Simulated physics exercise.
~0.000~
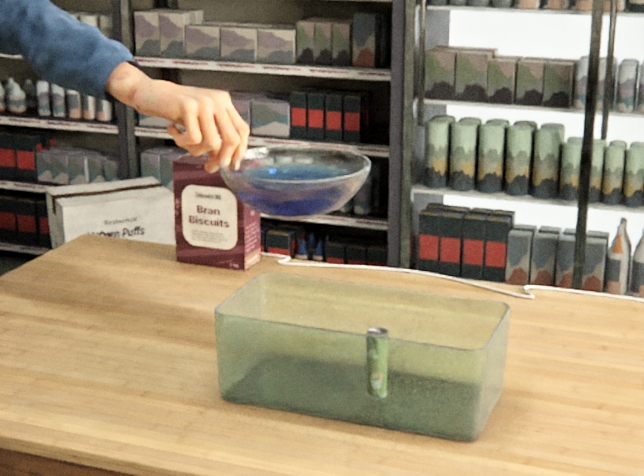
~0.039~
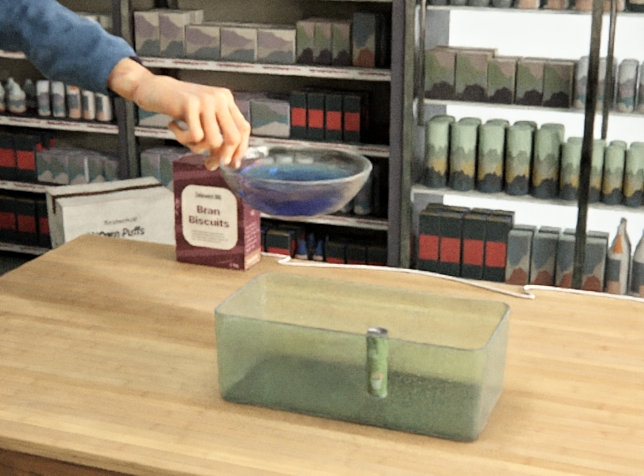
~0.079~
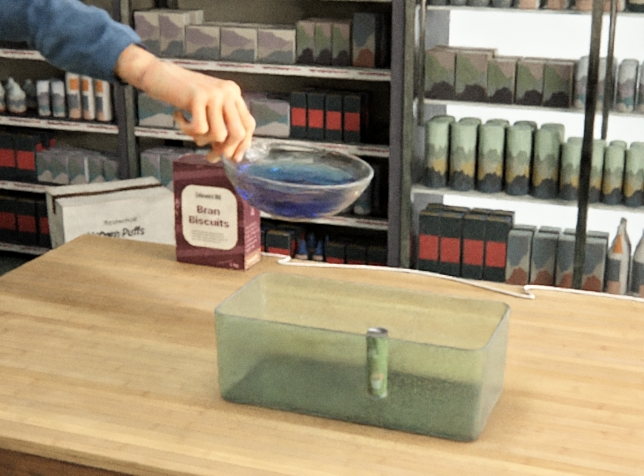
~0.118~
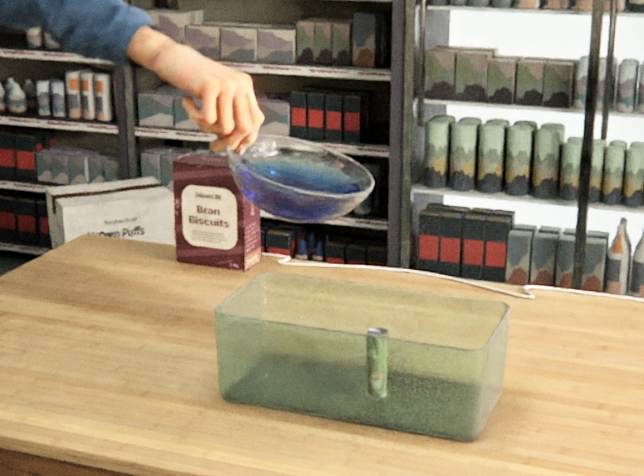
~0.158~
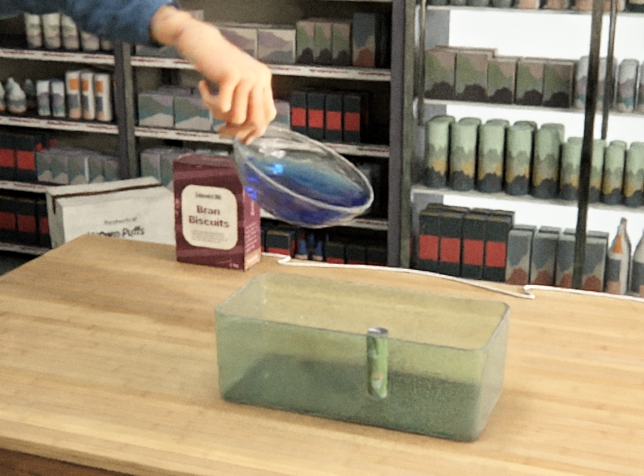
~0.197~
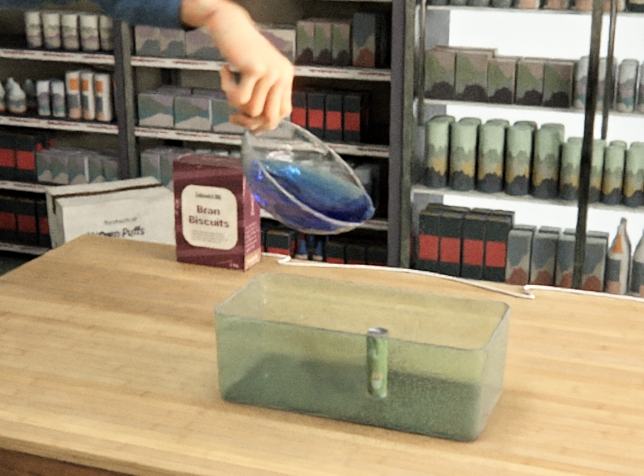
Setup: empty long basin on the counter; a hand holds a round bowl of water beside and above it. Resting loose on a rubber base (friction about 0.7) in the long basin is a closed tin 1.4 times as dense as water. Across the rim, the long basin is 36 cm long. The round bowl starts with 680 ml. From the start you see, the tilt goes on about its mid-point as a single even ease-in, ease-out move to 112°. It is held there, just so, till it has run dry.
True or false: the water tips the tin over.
False.
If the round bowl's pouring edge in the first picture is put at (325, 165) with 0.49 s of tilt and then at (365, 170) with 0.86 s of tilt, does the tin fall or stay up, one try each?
In the first try it comes down; in the second it remains standing.
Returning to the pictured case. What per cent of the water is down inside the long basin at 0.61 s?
Value: Approx. 90 %.
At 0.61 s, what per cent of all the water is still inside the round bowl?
I'd say some 0 per cent remains.
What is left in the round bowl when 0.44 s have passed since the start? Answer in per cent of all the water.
At that time about 0 in a hundred parts are still held.
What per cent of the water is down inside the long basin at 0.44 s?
I'd put it near 88 percent.
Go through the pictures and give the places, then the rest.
The first picture shows tilt 0°; pouring edge (366, 171); surface from (237, 171) to (360, 183); the long basin's rim runs from (238, 293) to (499, 328); the tin's top is at (377, 334).
The second picture shows tilt 2°; pouring edge (367, 173); surface from (237, 170) to (360, 185).
The third picture shows tilt 7°; pouring edge (368, 180); surface from (239, 166) to (360, 189).
The fourth picture shows tilt 15°; pouring edge (369, 191); surface from (242, 161) to (359, 193).
The fifth picture shows tilt 26°; pouring edge (368, 206); surface from (247, 158) to (353, 196).
The sixth picture shows tilt 39°; pouring edge (363, 221); surface from (254, 161) to (350, 201); 4 per cent is over the edge.
After 0.44 s the tilt is 109° and 0 per cent is still to pour; the tin stands where it began.
After 0.61 s the tilt is 112° and 0 per cent is still to pour; the tin stands where it began.
After 0.79 s the tilt is 112° and 0 per cent is still to pour; the tin stands where it began.
After 0.99 s the tilt is 112° and 0 per cent is still to pour; the tin stands where it began.
In the end the tin stands where it began.
